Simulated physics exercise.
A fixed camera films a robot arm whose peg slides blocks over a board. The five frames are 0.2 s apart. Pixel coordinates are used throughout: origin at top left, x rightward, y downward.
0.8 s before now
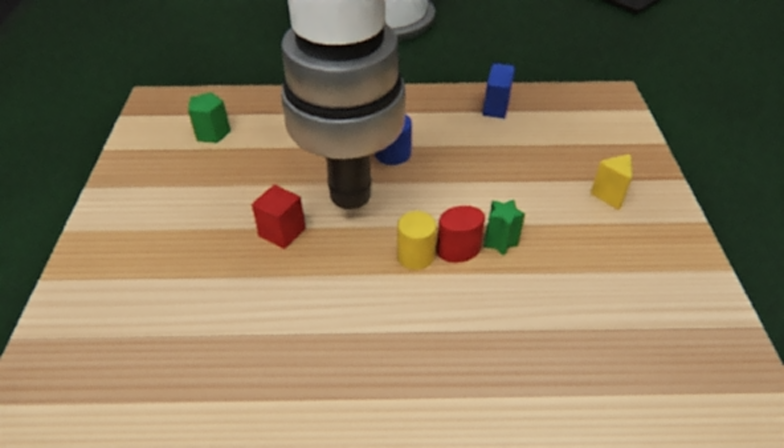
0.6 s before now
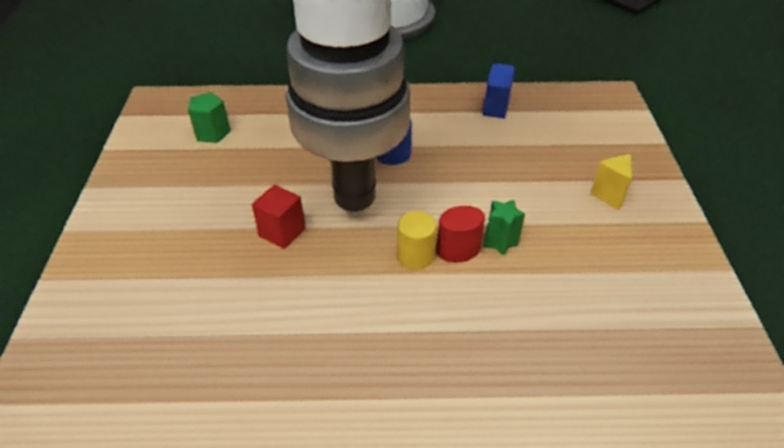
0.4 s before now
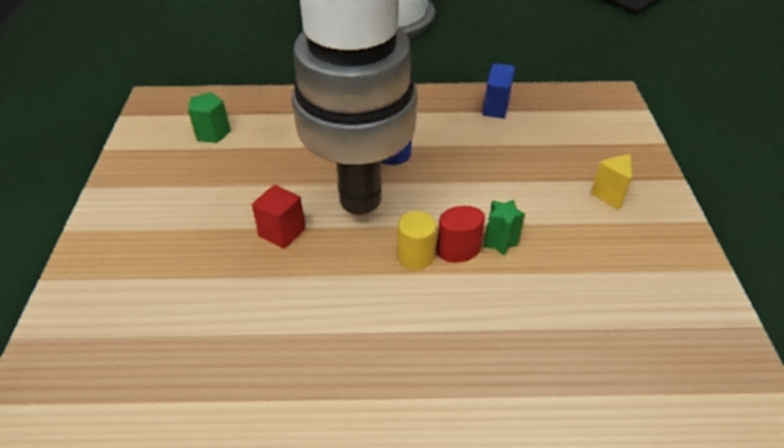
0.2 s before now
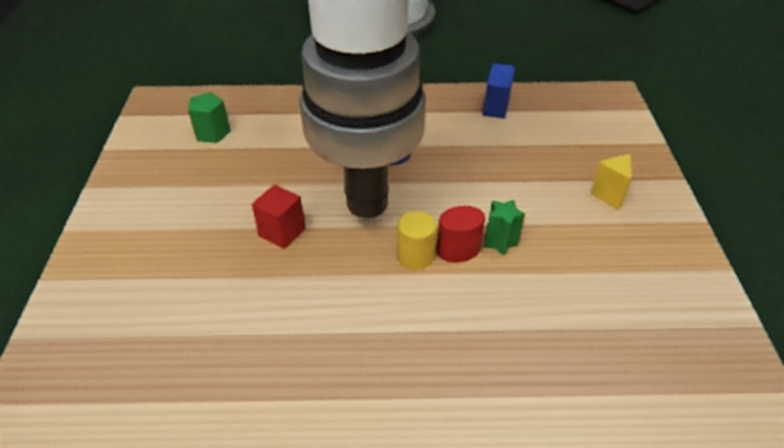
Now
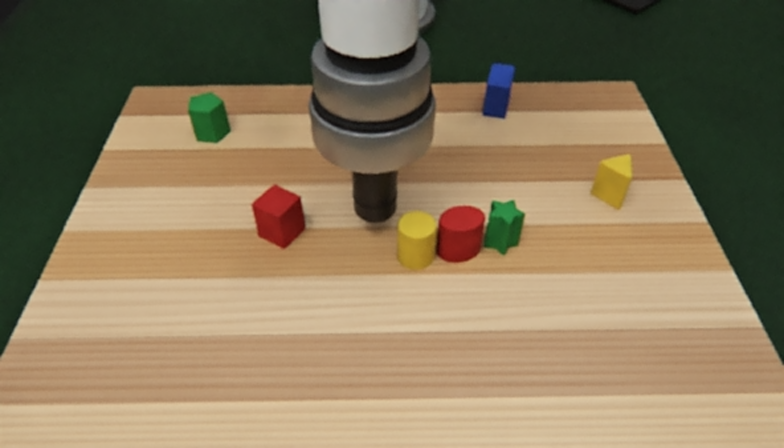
The robot arm's dark peg moves slowly right and slightly nearer, toward the yellow cylinder.
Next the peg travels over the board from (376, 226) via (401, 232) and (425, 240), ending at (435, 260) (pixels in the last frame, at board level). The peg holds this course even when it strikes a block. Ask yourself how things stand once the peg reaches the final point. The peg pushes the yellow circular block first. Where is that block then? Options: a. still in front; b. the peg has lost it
I choose a.
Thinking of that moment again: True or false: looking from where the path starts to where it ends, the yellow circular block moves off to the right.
That claim is true.
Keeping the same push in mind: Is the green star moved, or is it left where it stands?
Well, the green star holds its place.
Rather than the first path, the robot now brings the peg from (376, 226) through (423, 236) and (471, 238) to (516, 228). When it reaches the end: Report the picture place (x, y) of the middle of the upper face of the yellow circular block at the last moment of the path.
The top centre is at (434, 236).
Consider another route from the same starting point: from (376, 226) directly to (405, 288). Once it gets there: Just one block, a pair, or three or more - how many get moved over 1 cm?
It shifts a single block.
The first path, step by step. Halfway along, peg (415, 218); yellow circular block (428, 231); red oval (466, 218).
At the end, peg (436, 243); yellow circular block (440, 260); red oval (479, 227), turned 55° anticlockwise; green star not moved.
